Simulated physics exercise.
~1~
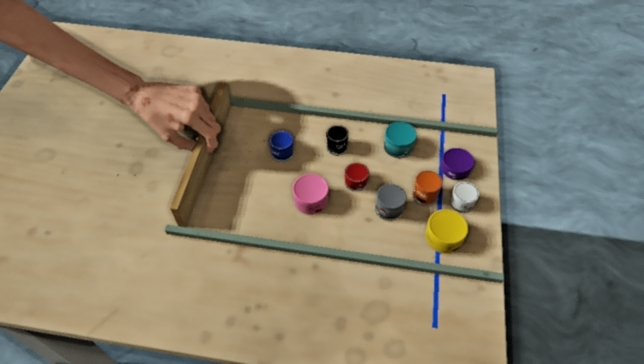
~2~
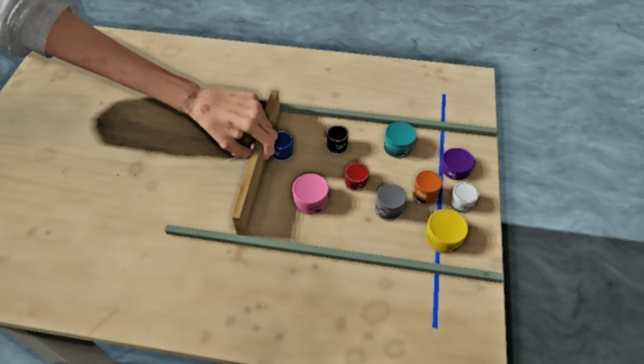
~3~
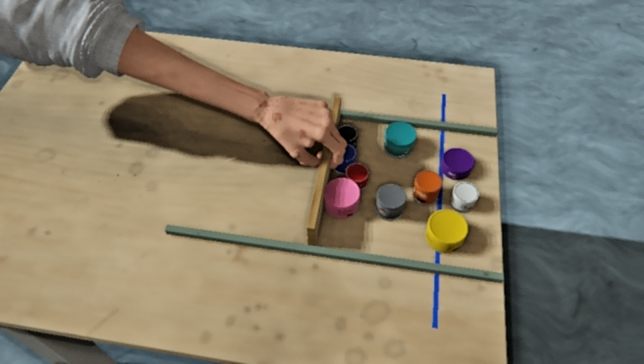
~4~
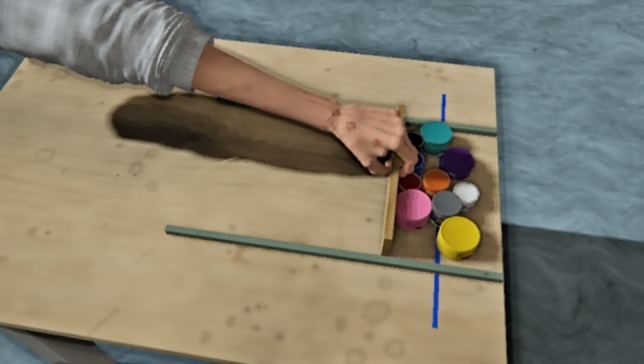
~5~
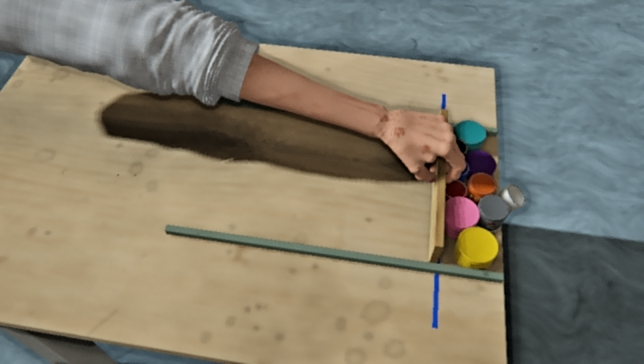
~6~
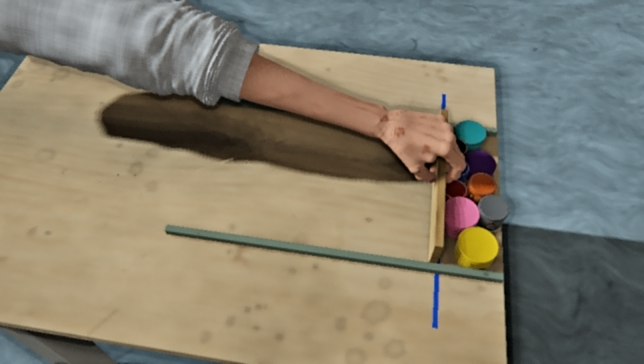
A hand-held board sweeps the colourful pots right until the white one drops off the edge.
